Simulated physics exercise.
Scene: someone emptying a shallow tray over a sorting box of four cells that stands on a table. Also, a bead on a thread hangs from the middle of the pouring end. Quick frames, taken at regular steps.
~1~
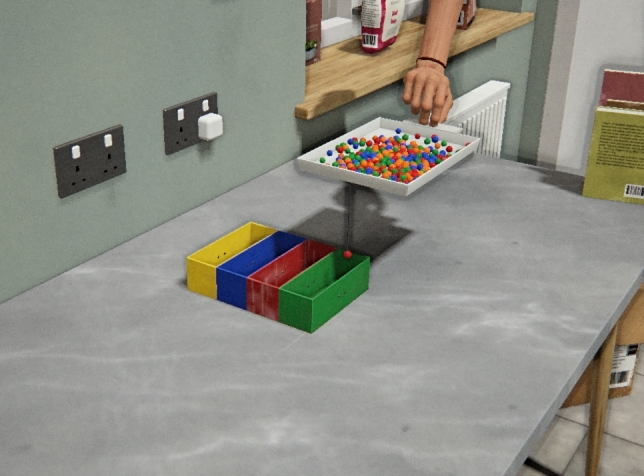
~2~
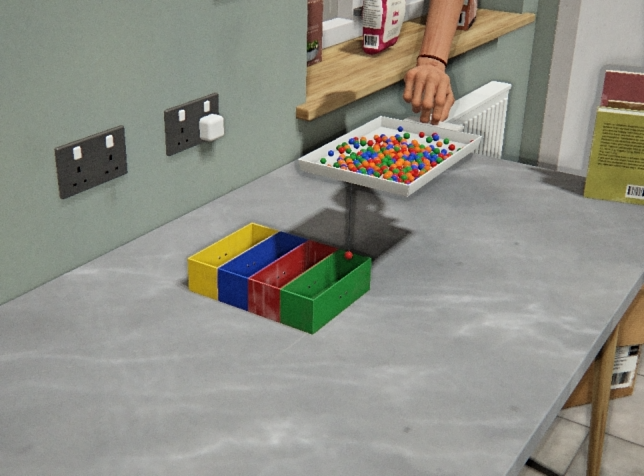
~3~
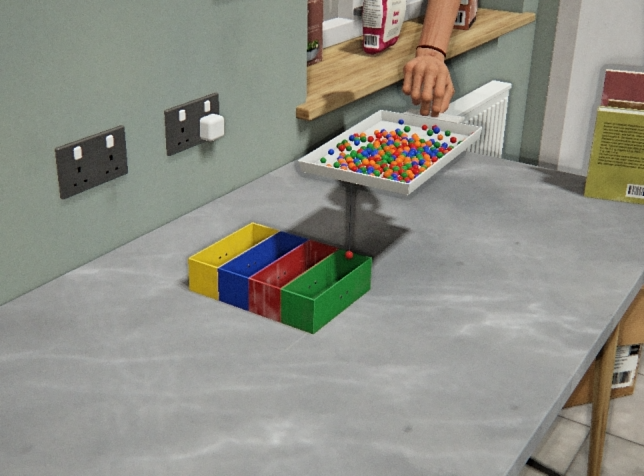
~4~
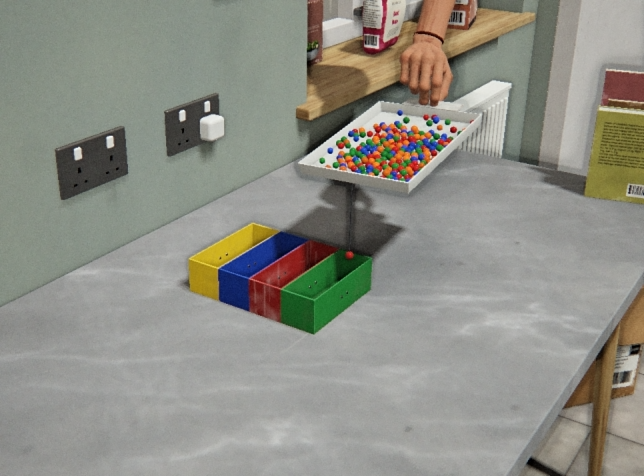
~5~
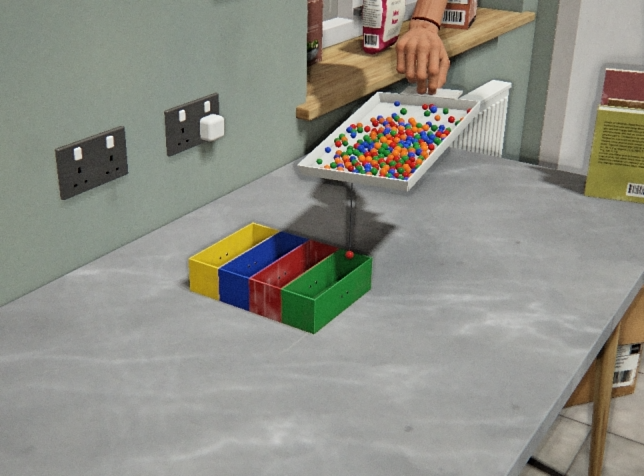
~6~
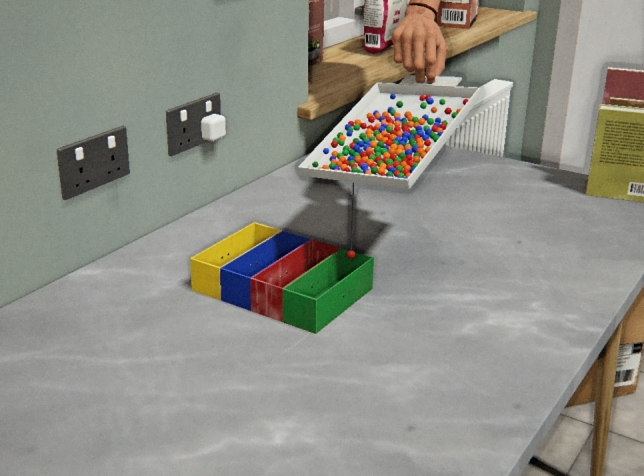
On a grey marbled worktop beside a green wall, a hand holds a shallow white tray of colourful beads above a box with yellow, blue, red and green cells. The hand gradually raises the tray's far end, tilting it toward its left corner, and most of the beads begin shifting.
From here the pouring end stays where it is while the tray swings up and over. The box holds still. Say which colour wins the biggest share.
Red wins the biggest share.
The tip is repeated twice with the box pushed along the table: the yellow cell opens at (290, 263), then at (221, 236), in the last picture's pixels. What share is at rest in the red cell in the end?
The first try yields 0% and the second yields 50%.
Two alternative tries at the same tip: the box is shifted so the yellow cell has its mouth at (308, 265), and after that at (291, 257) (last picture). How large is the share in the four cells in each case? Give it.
Trial 1 near 50 %, trial 2 near 90 %.
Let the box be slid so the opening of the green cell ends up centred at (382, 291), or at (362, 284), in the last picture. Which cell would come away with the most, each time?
Attempt 1 - the yellow one; attempt 2 - blue.
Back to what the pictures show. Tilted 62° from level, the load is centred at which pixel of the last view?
The middle of the pieces lands at roughly (336, 158).
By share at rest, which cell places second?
Ranked number two: The blue cell.
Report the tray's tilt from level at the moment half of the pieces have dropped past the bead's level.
Approx. reading: About 90°.
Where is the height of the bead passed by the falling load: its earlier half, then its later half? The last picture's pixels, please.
The opening part goes through (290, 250); what follows goes through (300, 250).
Shortly afterwards, tray tipped steeply; the bulk on the tray; only a few in the green cell; only a few in the red cell; only a few in the blue cell; a little falling or outside the box.
Next, tray tipped right over; a little on the tray; near half in the red cell; near a quarter in the blue cell; a little in the green cell; a little falling or outside the box.
Some moments later, tray tipped past a quarter turn; near half in the red cell; near a quarter in the blue cell; a little in the green cell; only a few in the yellow cell; only a few falling or outside the box.
In the end, tray tipped past a quarter turn; near half in the red cell; near a quarter in the blue cell; a little in the green cell; only a few in the yellow cell; only a few outside the box.
